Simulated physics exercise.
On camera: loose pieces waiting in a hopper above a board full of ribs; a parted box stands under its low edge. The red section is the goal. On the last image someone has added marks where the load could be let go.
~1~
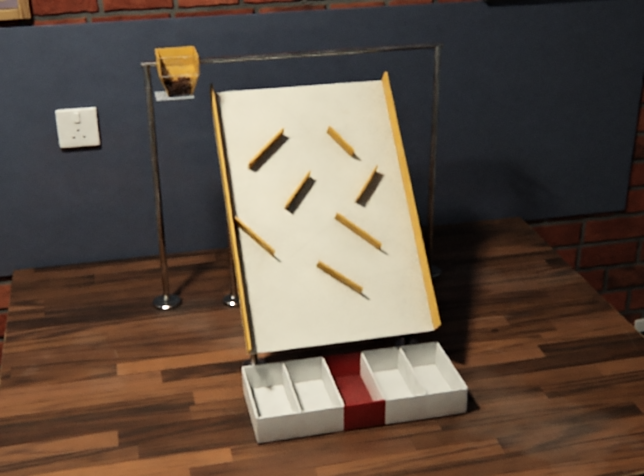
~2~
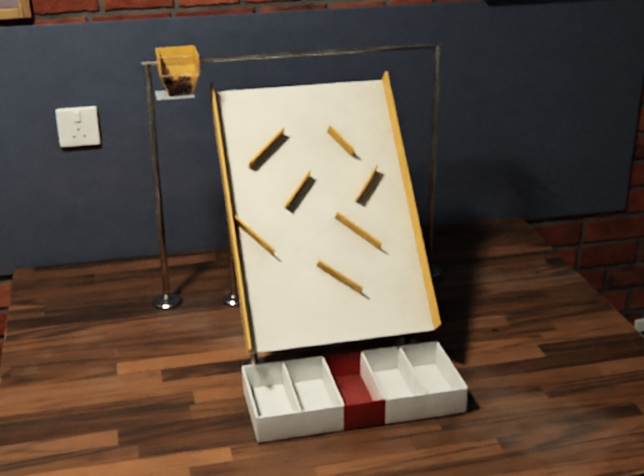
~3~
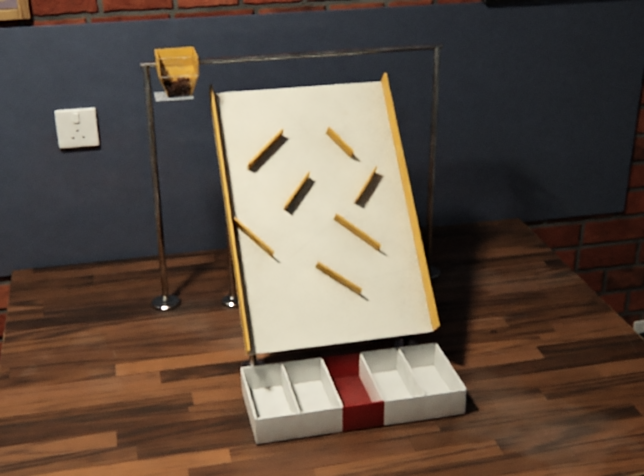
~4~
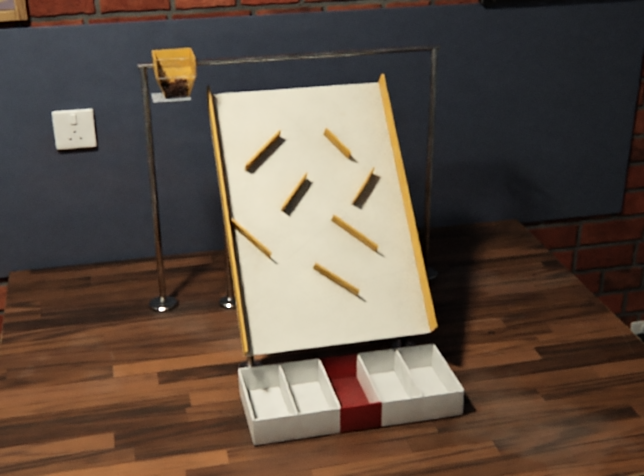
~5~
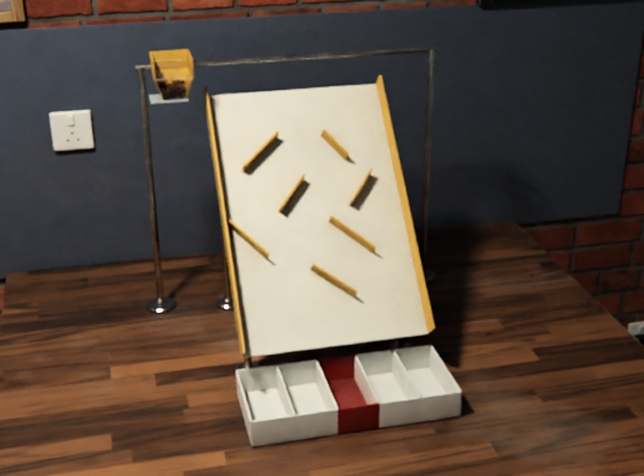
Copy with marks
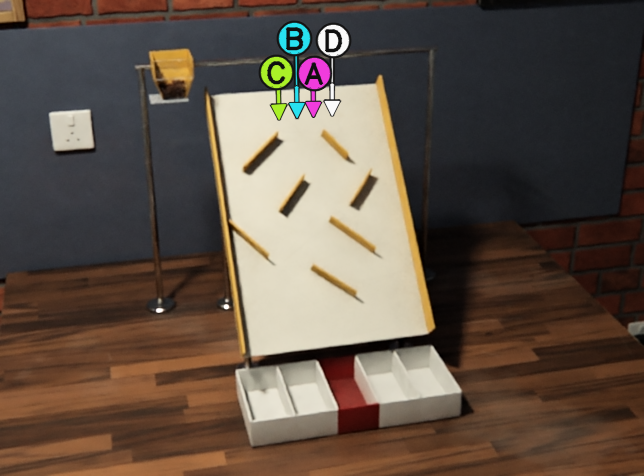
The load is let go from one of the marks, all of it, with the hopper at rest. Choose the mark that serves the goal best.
C is best.
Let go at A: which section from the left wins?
The fifth from the left.
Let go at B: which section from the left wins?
The fifth.
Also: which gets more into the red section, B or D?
B it is.
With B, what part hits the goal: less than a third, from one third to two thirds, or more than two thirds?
Mark B gives less than a third.
On the marked copy, mark A meets the board at (313, 111); mark B meets the board at (296, 112); mark C meets the board at (278, 114); mark D meets the board at (332, 109).
If A is chosen, about a tenth in the red section, almost all in other sections.
If B is chosen, about a tenth in the red section, the larger part in other sections.
If C is chosen, roughly half in the red section, roughly half in other sections.
If D is chosen, just a few in the red section, almost all in other sections.
